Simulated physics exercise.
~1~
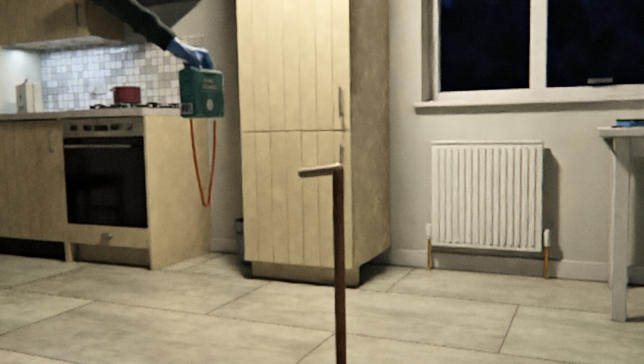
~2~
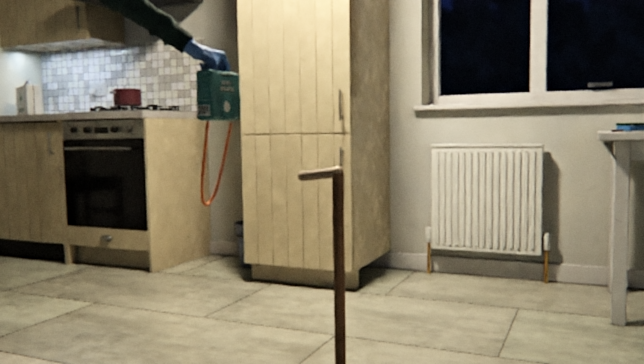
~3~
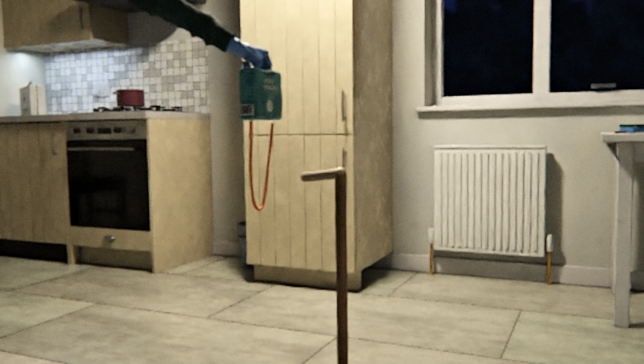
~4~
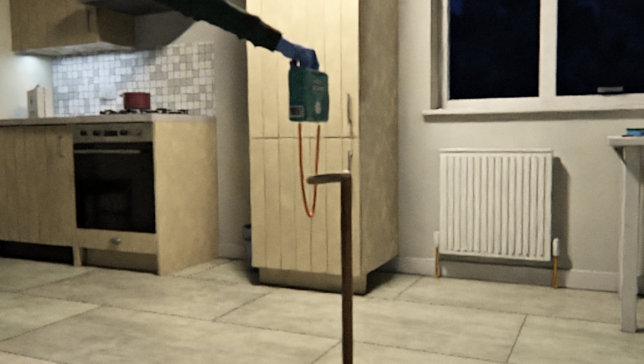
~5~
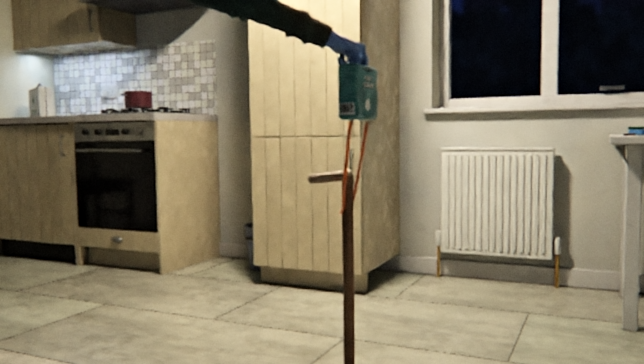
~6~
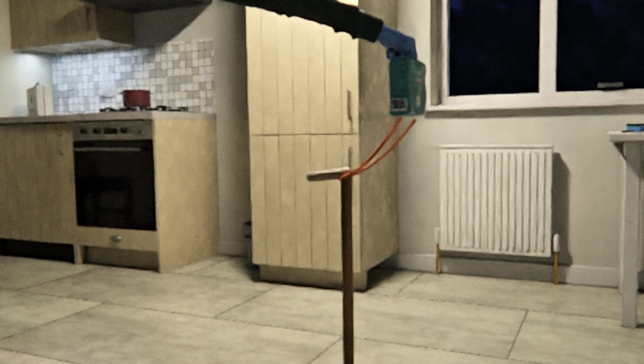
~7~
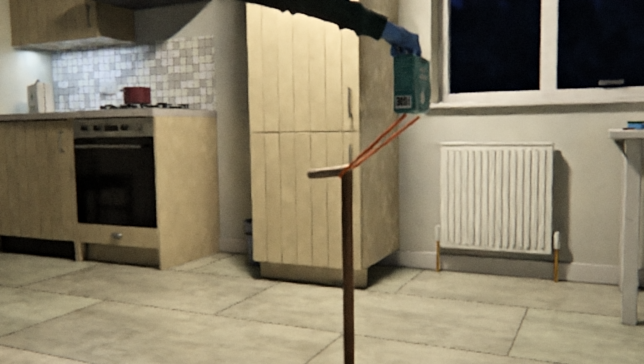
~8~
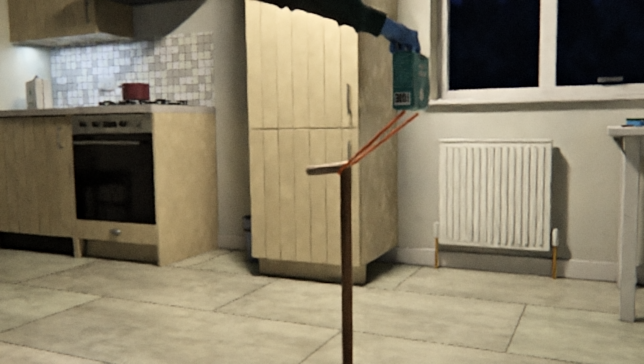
In a kitchen, a gloved hand carries a turquoise pouch right until its loop snags on a post.
